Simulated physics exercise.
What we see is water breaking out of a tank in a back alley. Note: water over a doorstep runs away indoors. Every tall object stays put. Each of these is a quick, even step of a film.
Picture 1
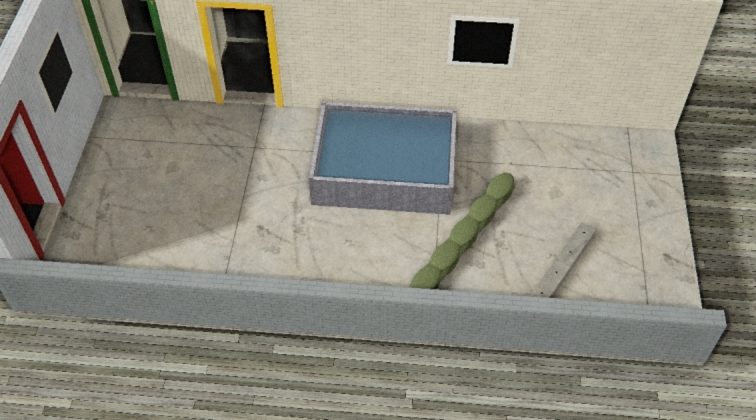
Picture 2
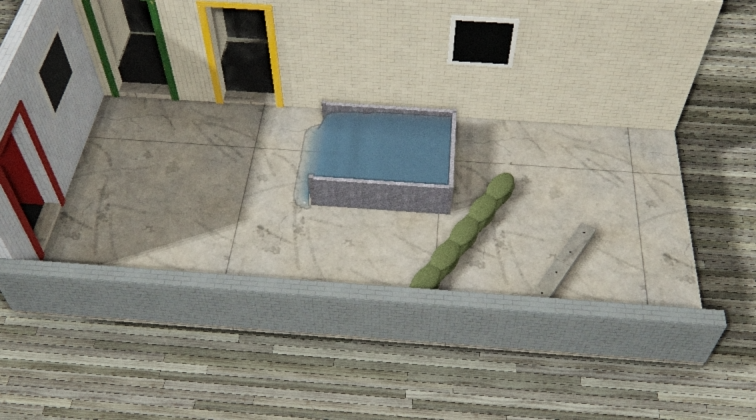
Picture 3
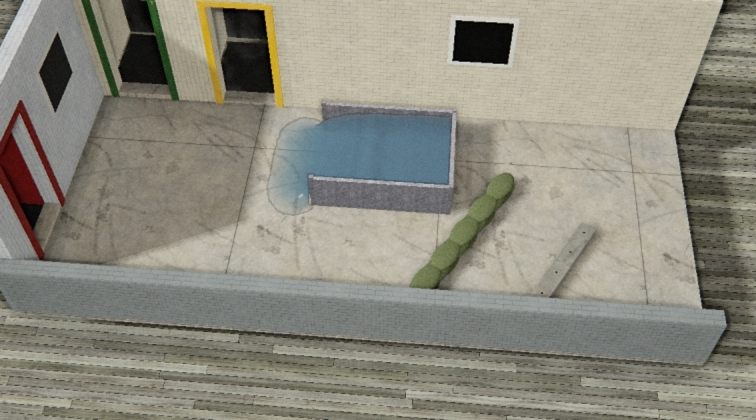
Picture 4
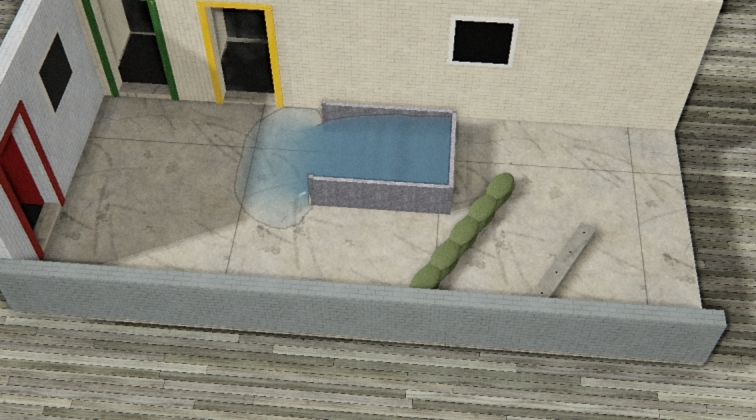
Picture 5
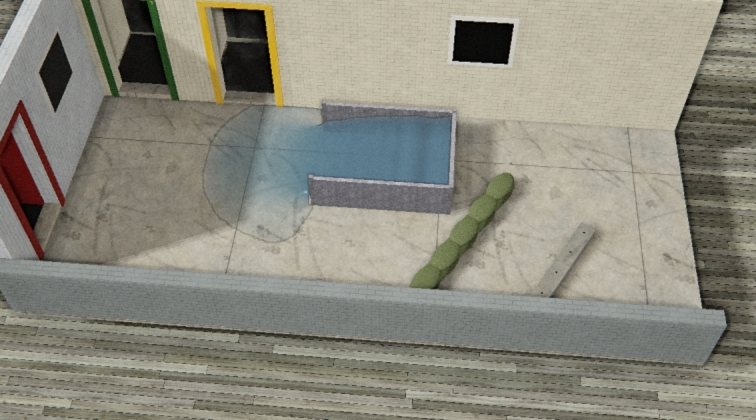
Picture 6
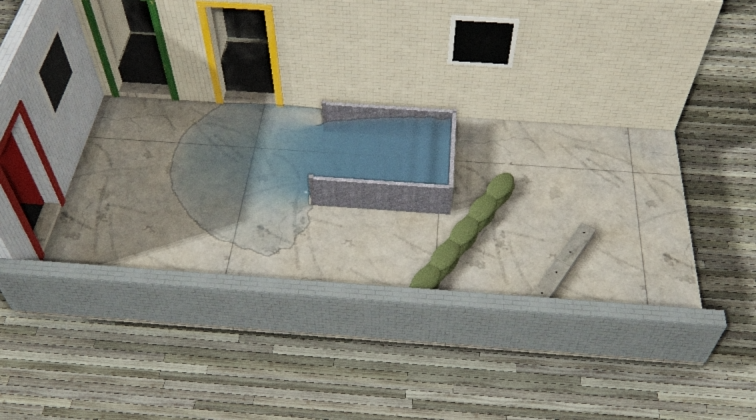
Water pours out of the tank's open left side and spreads leftward across the alley floor.
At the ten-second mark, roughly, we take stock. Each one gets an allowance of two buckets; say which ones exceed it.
In the end green door: More than two buckets; red door: More than two buckets; yellow door: More than two buckets.
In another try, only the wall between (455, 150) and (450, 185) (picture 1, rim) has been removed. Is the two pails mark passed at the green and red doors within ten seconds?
Green door: Remains below; red door: Remains below.
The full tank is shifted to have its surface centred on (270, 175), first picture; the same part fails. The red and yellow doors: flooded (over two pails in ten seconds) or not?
In short: Red overshoots the limit; yellow misses the threshold.
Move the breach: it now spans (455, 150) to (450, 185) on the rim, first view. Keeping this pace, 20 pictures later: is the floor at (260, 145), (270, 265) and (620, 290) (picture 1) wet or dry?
Point one not reached; point two reached; point three not reached.
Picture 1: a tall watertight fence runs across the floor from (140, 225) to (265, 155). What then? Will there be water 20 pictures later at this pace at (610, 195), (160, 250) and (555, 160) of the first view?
First spared, then soaked, then spared.
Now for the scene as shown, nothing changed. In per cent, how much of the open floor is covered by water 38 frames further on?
The answer is around 50 per cent.
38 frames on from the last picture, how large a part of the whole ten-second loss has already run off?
Around 90 per cent.
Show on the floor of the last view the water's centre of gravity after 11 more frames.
Somewhere around (247, 167) in the last view.
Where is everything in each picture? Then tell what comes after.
The tank at (385, 147) is whole and still, in the first picture.
Water pours out at (321, 157) and has run to (317, 129), in the second picture.
The front is at (300, 122), out from the gap at (321, 159), in the third picture.
Water pours out at (321, 160) and has run to (267, 120), in the fourth picture.
Water pours out at (321, 160) and has run to (219, 139), in the fifth picture.
The front is at (182, 148), out from the gap at (321, 160), in the sixth picture.
A moment on, water covers 30 % of the floor; the green door wet at the sill, nothing in, the red door not reached, the yellow door under two buckets in.
Next, water covers 40 % of the floor; the green door wet at the sill, nothing in, the red door under two buckets in, the yellow door over two buckets in.
Then, water covers 40 % of the floor; the green door over two buckets in, the red door over two buckets in, the yellow door over two buckets in.
Later, water covers 50 % of the floor; the green door over two buckets in, the red door far over two buckets in, the yellow door over two buckets in.
In the end, water covers 65 % of the floor; the green door over two buckets in, the red door far over two buckets in, the yellow door over two buckets in.
